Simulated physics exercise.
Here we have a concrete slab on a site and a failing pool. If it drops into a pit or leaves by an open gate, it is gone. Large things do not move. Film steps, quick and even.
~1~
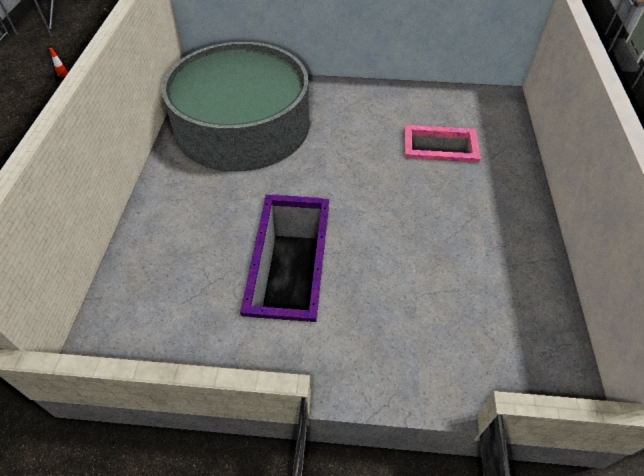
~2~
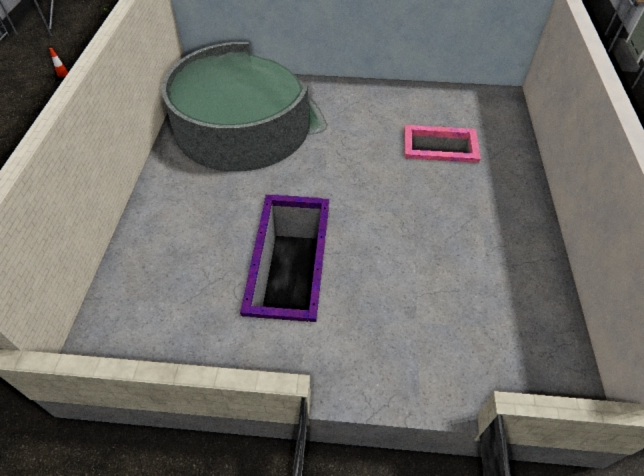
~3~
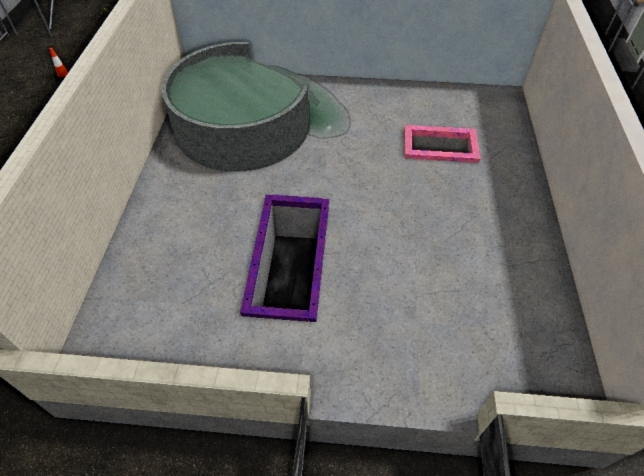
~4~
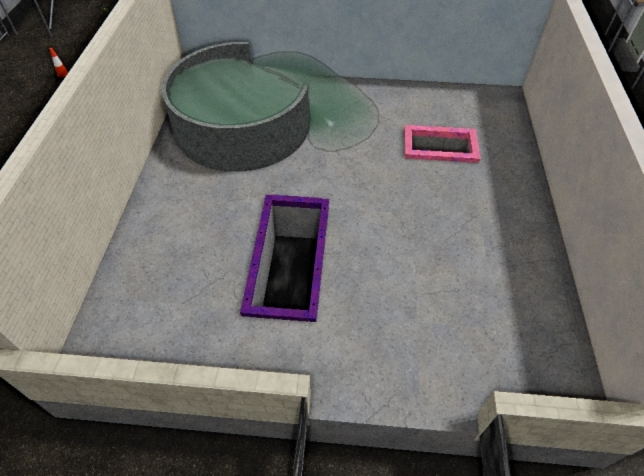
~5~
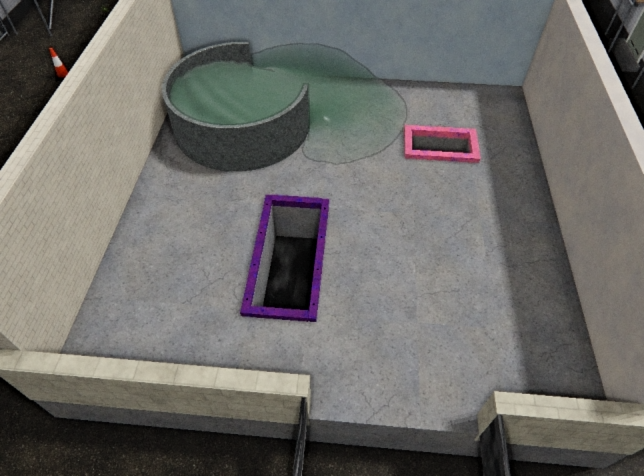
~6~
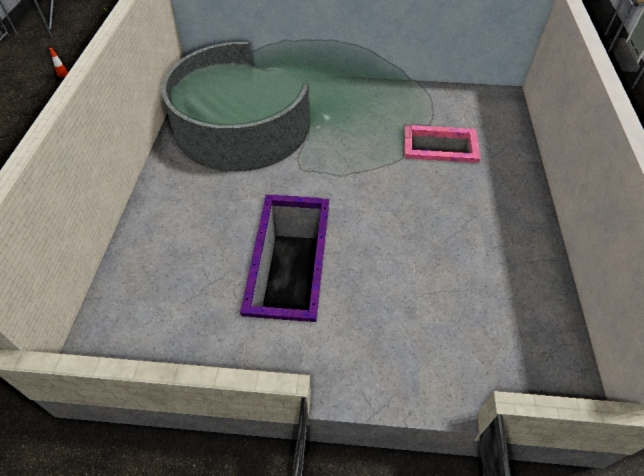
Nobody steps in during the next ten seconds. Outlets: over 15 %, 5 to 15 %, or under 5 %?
The gate ends up with a share topping fifteen per cent, the purple pit ends up with a share that stays below five per cent, the pink pit ends up with a share within five to fifteen per cent.
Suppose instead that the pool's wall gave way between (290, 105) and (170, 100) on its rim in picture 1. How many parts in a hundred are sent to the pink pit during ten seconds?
Pink: 0 %.
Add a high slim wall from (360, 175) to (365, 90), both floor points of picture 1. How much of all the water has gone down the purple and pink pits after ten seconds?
In per cent: Purple 10, pink 0.
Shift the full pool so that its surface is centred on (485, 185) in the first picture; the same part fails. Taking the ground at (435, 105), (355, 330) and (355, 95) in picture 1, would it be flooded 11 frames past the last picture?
In sequence: Inundated, next unflooded, then inundated.
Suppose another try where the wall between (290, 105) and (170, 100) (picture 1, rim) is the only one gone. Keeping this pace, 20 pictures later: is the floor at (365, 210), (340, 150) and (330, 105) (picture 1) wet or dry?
Well, the first is hit by the spill, the next missed by the spill, the last missed by the spill.
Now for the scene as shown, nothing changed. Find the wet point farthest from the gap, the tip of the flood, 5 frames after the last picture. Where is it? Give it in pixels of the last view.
Somewhere about (521, 88).
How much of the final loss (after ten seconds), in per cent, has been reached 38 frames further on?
It comes to around 60 per cent.
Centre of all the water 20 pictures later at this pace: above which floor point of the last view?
Roughly (369, 134) in the last picture.
A moment on, water covers 25 % of the floor; the gate 0 %, the purple pit 0 %, the pink pit 0 %.
Next, water covers 30 % of the floor; the gate 0 %, the purple pit 0 %, the pink pit 1 %.
Then, water covers 65 % of the floor; the gate 0 %, the purple pit 0 %, the pink pit 4 %.
Later, water covers 90 % of the floor; the gate 7 %, the purple pit 0 %, the pink pit 9 %.
In the end, water covers 95 % of the floor; the gate 17 %, the purple pit 0 %, the pink pit 9 %.
